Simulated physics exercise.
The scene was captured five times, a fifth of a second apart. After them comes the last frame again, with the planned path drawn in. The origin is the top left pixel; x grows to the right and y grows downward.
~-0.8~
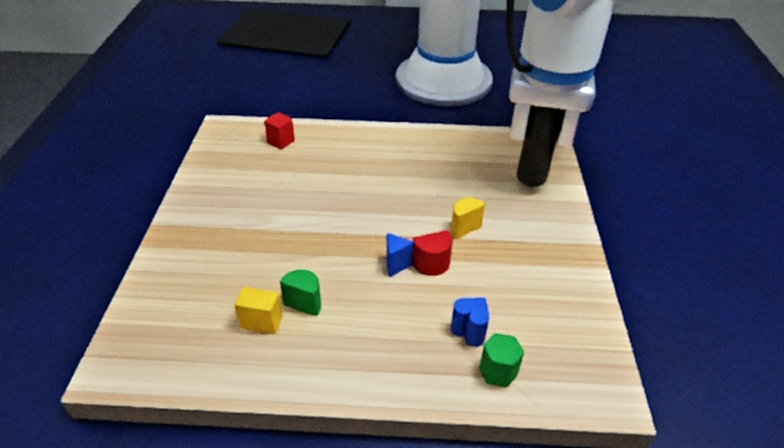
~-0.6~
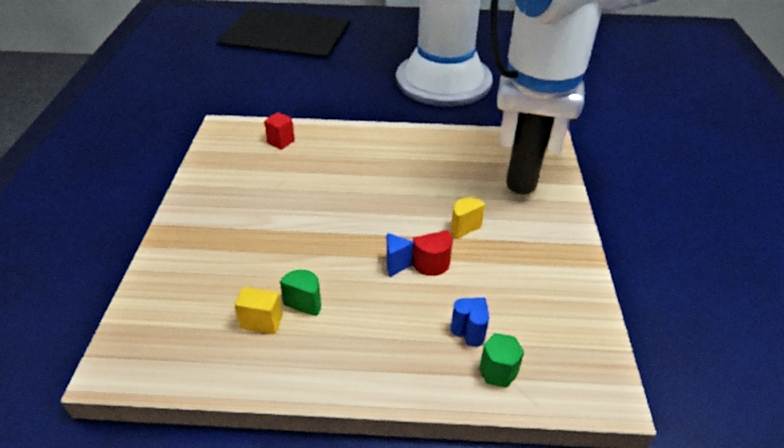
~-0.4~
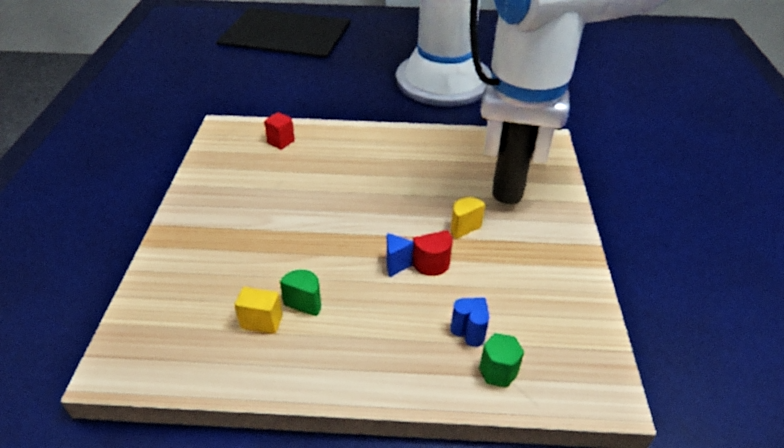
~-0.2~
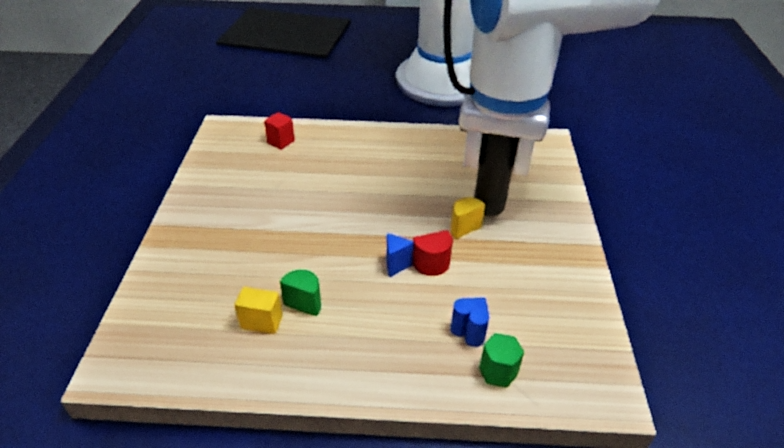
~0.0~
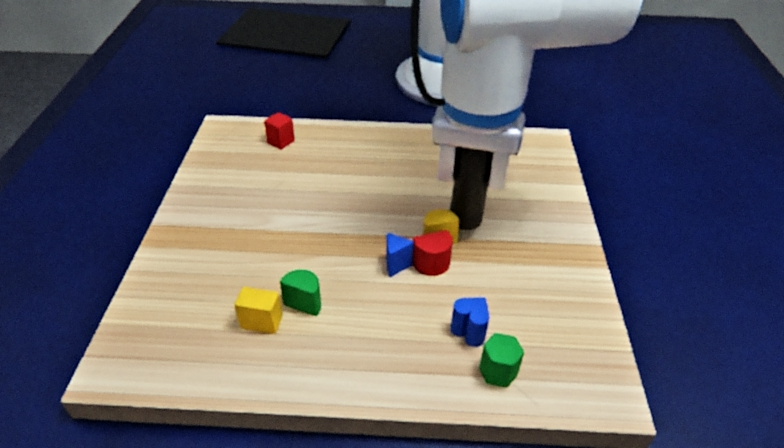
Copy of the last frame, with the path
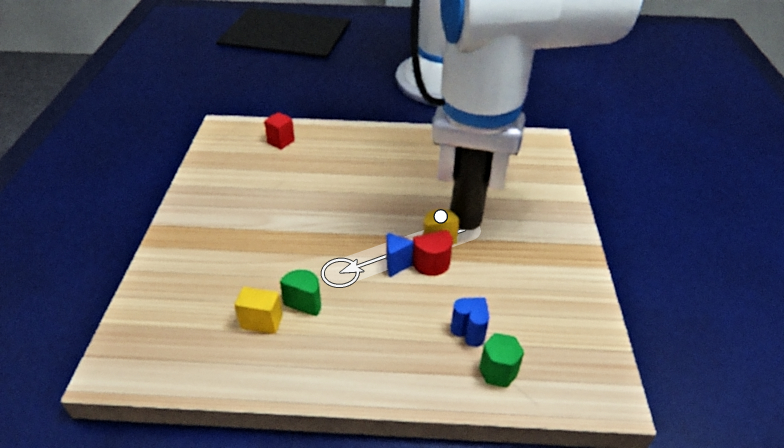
On a light wooden board over a dark blue table, seen from the front and slightly above by a still camera, small coloured blocks lie scattered. A red block sits at the back left, yellow and green ones at the front left, blue and green ones at the front right, and blue, red and yellow ones near the middle. A white robot arm moves its black rod leftward and forward from the back right, then pushes the yellow block left against the red one.
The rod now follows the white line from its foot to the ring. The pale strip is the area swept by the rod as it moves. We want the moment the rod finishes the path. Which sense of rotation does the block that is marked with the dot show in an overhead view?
From the top: Clockwise.
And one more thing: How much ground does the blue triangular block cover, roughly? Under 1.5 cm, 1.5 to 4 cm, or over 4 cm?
Net shift: 1.5 to 4 cm.
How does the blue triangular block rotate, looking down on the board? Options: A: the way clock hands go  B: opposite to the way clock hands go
I choose B.
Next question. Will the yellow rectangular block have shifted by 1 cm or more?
I expect not.
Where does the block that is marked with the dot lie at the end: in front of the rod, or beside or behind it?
I believe the block that is marked with the dot keeps its place ahead of the rod.
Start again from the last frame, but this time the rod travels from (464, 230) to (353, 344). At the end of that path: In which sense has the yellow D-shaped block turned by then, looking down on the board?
Viewed from the top, it goes clockwise.
The drawn path runs straight from (464, 230) to (340, 273); the dot is on the yellow D-shaped block.
What follows on the original path. One third of the way, rod at (425, 234); yellow D-shaped block at (397, 229), turned 20° clockwise.
Two thirds of the way, rod at (383, 248); blue triangular block at (382, 255), turned 45° anticlockwise; yellow D-shaped block at (352, 241), turned 30° clockwise.
At the end, rod at (340, 263); yellow rectangular block not moved; blue triangular block at (382, 257), turned 50° anticlockwise; red D-shaped block not moved; yellow D-shaped block at (307, 248), turned 80° clockwise.
